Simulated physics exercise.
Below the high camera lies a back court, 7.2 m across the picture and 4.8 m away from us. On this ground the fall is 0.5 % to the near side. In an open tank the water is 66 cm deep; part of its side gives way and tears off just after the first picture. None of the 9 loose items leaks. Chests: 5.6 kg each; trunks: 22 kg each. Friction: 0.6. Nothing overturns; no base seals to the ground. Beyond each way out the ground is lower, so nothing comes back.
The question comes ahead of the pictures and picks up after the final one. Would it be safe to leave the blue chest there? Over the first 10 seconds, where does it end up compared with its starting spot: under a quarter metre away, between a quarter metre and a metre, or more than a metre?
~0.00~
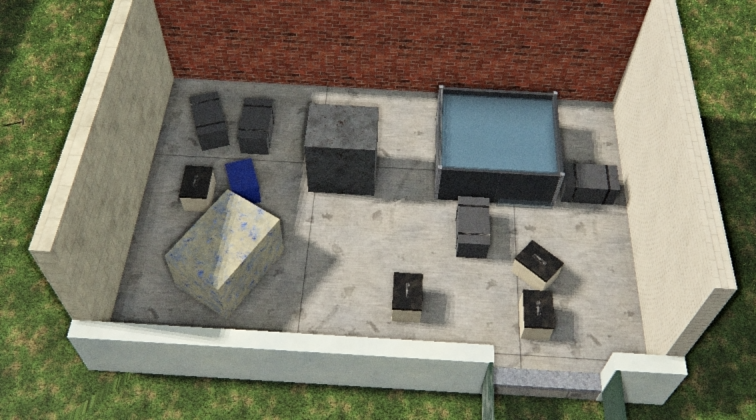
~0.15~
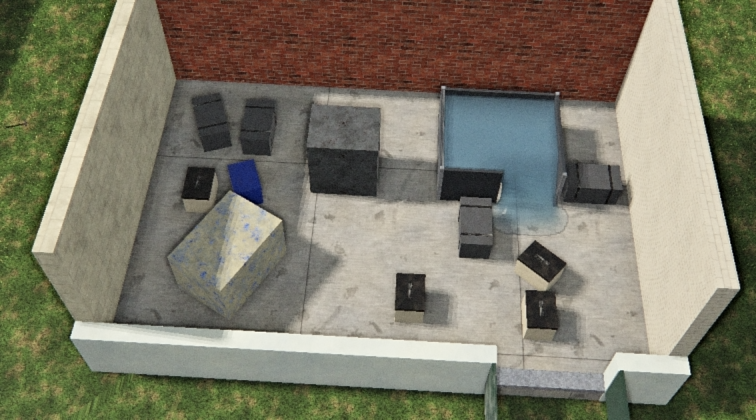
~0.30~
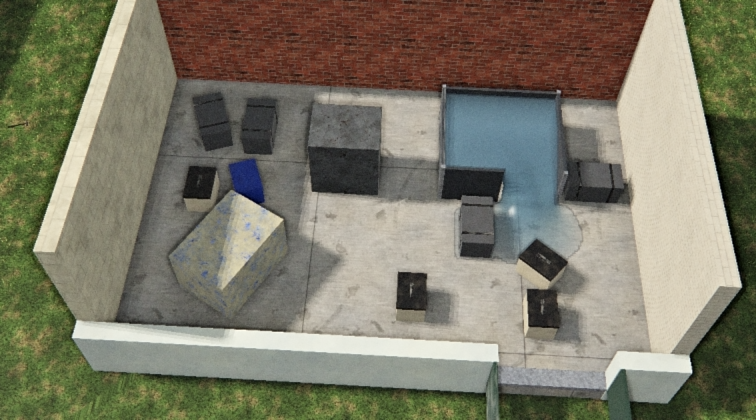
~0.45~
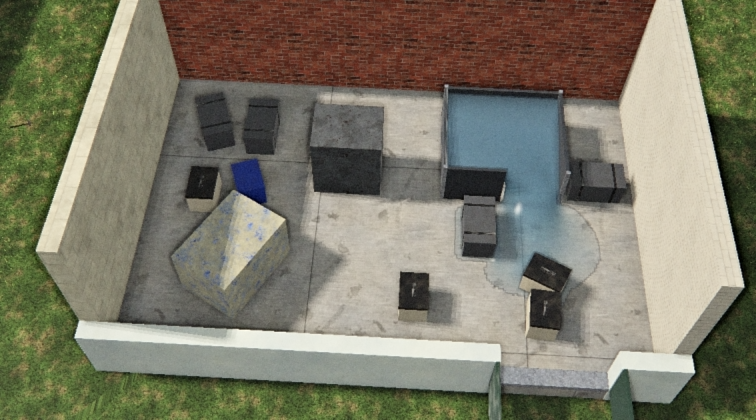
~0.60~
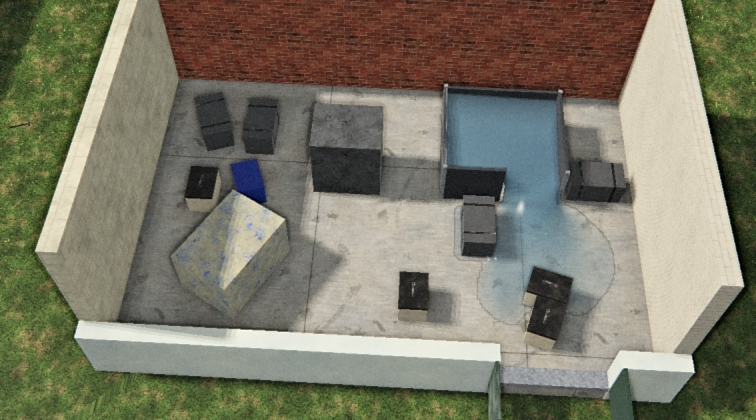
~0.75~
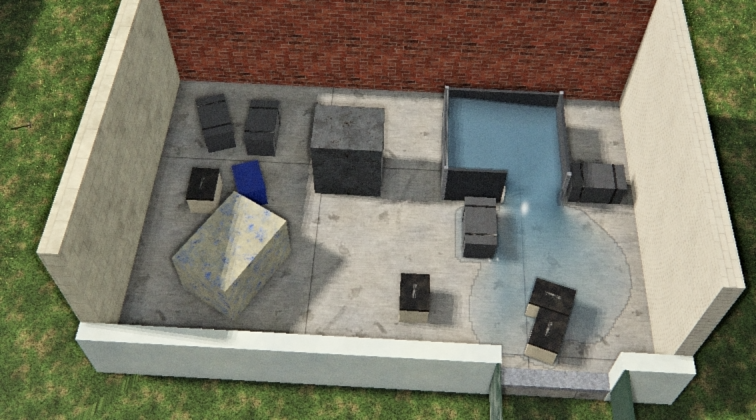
It is set to remain close by.
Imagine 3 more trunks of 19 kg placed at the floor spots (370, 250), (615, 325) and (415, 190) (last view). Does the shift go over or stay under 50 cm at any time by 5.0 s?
In sequence: Stays within; goes beyond; stays within.
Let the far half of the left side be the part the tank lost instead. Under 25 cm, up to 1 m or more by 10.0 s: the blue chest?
Result: Blue chest displaced far.
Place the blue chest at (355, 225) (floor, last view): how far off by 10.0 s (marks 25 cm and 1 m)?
Outcome: It sits still.
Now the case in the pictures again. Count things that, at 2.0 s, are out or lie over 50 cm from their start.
The answer is 2.
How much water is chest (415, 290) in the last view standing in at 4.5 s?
2 cm.
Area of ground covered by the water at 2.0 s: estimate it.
Somewhere about 11.0 m2, give or take.
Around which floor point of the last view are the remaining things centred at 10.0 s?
At about (343, 196).
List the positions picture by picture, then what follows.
In the first frame, the blue chest at (242, 175), on the bottom; 2.6 m2 under water; 0 of 9 have shifted.
In the second frame, the blue chest at (244, 176), on the bottom; water covers 3.2 m2; 0 of 9 have shifted.
In the third frame, the blue chest at (245, 175) rests on the ground; water covers 3.8 m2; 0 of 9 have shifted.
In the fourth frame, the blue chest at (248, 176), on the bottom; water covers 4.5 m2; 1 of 9 have shifted.
In the fifth frame, the blue chest at (247, 175), on the bottom; water covers 5.5 m2; 2 of 9 have shifted.
In the sixth frame, the blue chest at (248, 177) rests on the ground; 6.6 m2 under water; 2 of 9 have shifted.
After 2.0 s the blue chest is near (248, 177), 0.0 m from its start, aground; 2 of 9 are out; 0 afloat.
After 4.5 s the blue chest is near (248, 177), 0.0 m from its start, aground; 2 of 9 are out; 0 afloat.
After 7.0 s the blue chest is near (248, 177), 0.0 m from its start, aground; 2 of 9 are out; 0 afloat.
After 10.0 s the blue chest is near (248, 177), 0.0 m from its start, aground; 2 of 9 are out; 0 afloat.
